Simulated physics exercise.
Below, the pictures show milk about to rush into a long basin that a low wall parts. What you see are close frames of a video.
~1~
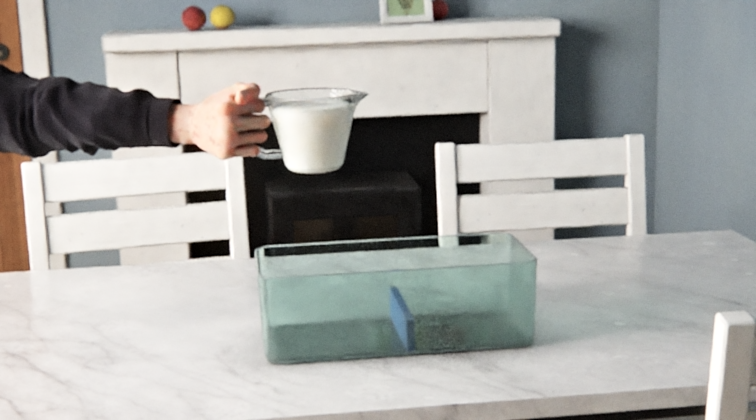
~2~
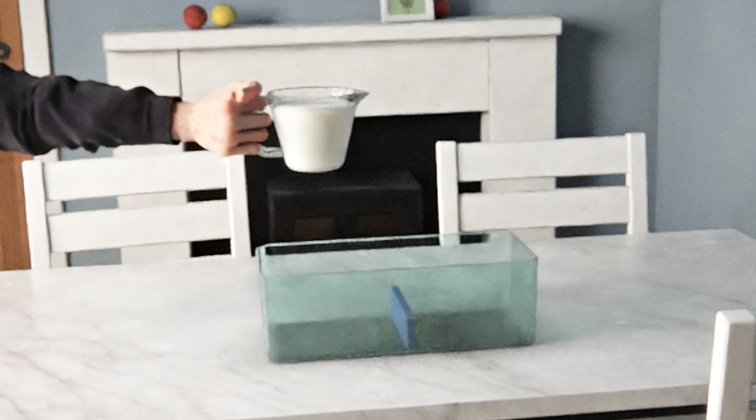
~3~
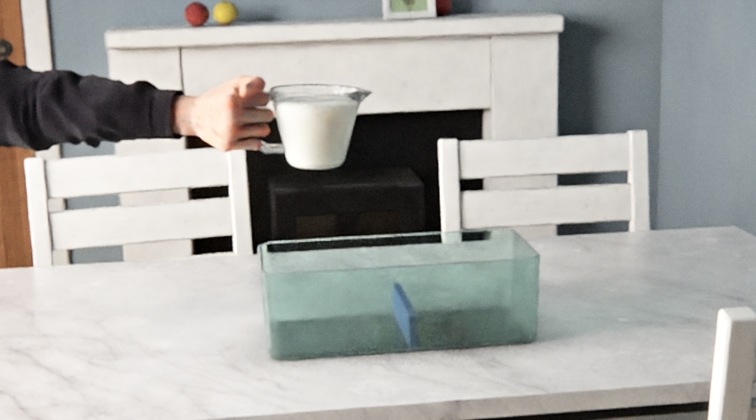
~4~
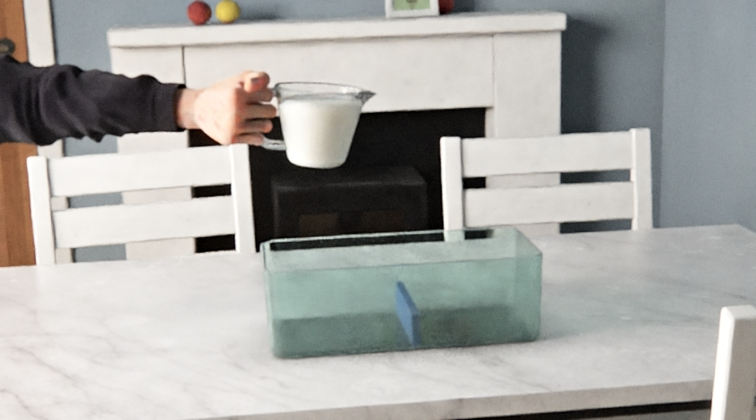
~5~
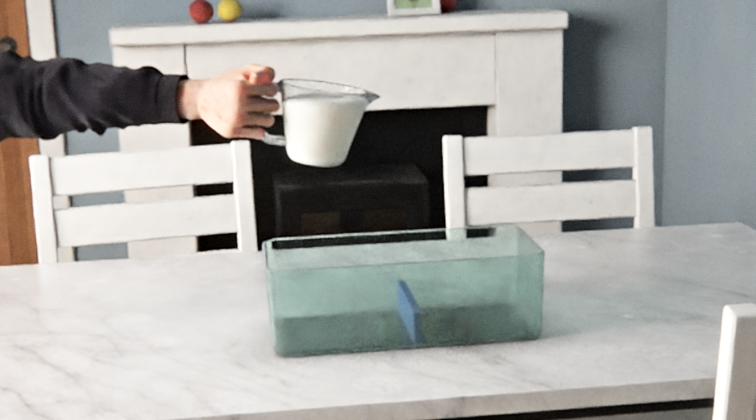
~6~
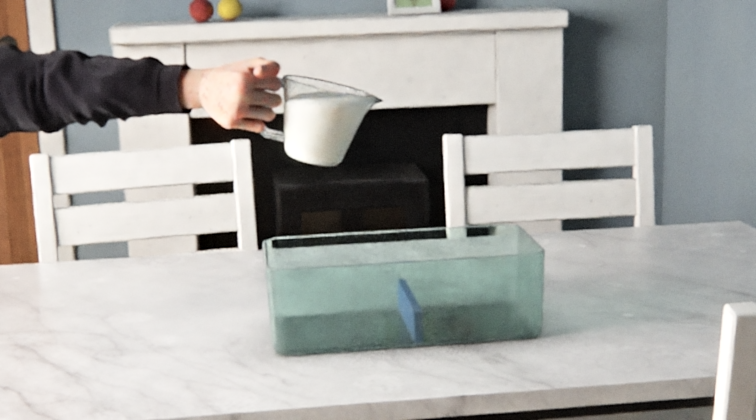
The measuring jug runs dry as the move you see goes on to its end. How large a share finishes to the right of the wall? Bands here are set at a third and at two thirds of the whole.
Seems the share right of the wall goes past two thirds.
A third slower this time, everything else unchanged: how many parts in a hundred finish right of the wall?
Somewhere near 85 percent.
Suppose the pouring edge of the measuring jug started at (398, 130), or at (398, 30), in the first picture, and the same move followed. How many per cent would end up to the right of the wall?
It would come to near 90 per cent, and then near 90 per cent.
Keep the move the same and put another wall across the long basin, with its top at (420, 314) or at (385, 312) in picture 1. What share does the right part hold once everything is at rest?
The first one comes to 55 percent, while the second comes to 90 percent.
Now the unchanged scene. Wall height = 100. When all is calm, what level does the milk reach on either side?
Levels: Left around 10 per cent, right around 40 per cent.
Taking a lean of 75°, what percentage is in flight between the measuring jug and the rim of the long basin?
That comes to near 30 percent.
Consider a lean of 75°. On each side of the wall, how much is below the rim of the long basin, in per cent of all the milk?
Left 0 %, right 15 %.
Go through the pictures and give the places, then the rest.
In the first frame, tilt 0°; pouring edge (368, 93); surface from (271, 106) to (353, 103); the long basin's rim runs from (258, 264) to (523, 248); the wall's top is at (401, 304).
In the second frame, tilt 1°; pouring edge (370, 92); surface from (273, 105) to (354, 102).
In the third frame, tilt 2°; pouring edge (373, 91); surface from (275, 102) to (357, 100).
In the fourth frame, tilt 5°; pouring edge (377, 92); surface from (279, 100) to (361, 99).
In the fifth frame, tilt 10°; pouring edge (381, 95); surface from (283, 99) to (367, 98).
In the sixth frame, tilt 15°; pouring edge (383, 99); surface from (286, 99) to (372, 98).
A moment on, the measuring jug is tipped on its side and 55 per cent is still to pour, 0 is left of the wall and 14 right of it.
Next, the measuring jug is tipped right over and 4 per cent is still to pour, 10 is left of the wall and 73 right of it.
Then the measuring jug is tipped right over and 0 per cent is still to pour, 21 is left of the wall and 77 right of it.
Later the measuring jug is tipped right over and 0 per cent is still to pour, 21 is left of the wall and 78 right of it.
Finally, 21 per cent lies left of the wall, 78 right of it and 2 outside.
